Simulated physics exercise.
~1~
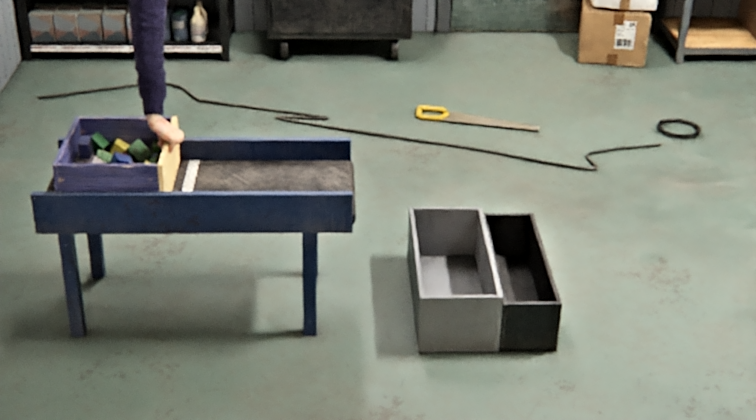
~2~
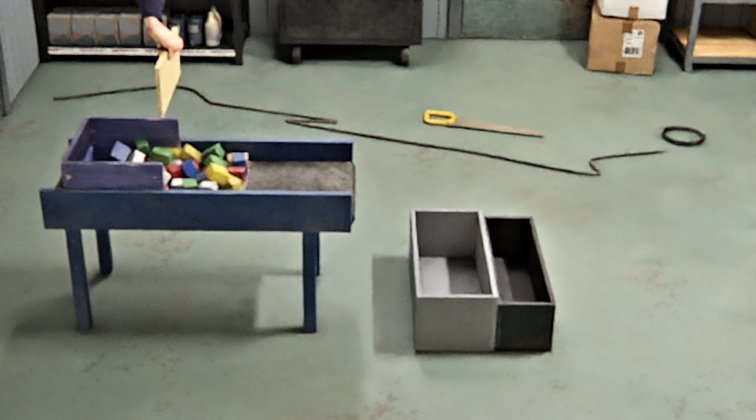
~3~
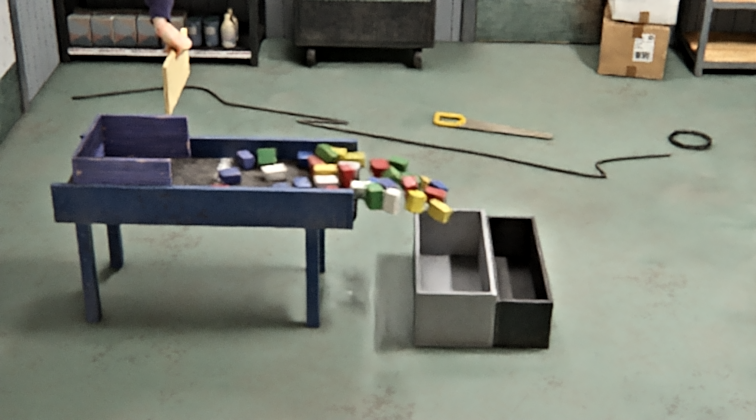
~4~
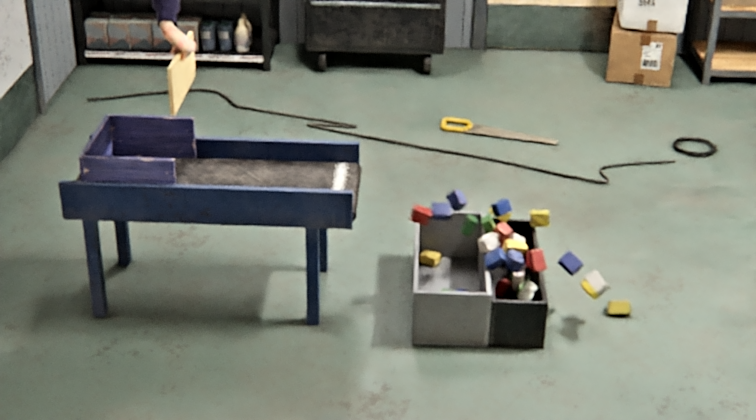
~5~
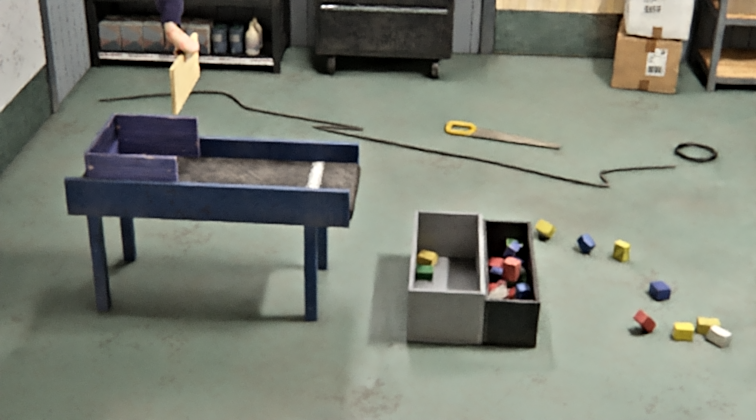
The video shows a hand lifting a gate from a blue pen of colourful toy bricks, which ride a conveyor rightward and spill off its end, a few landing in a grey tote, most in the black bin beyond, and several scattered on the floor past it.
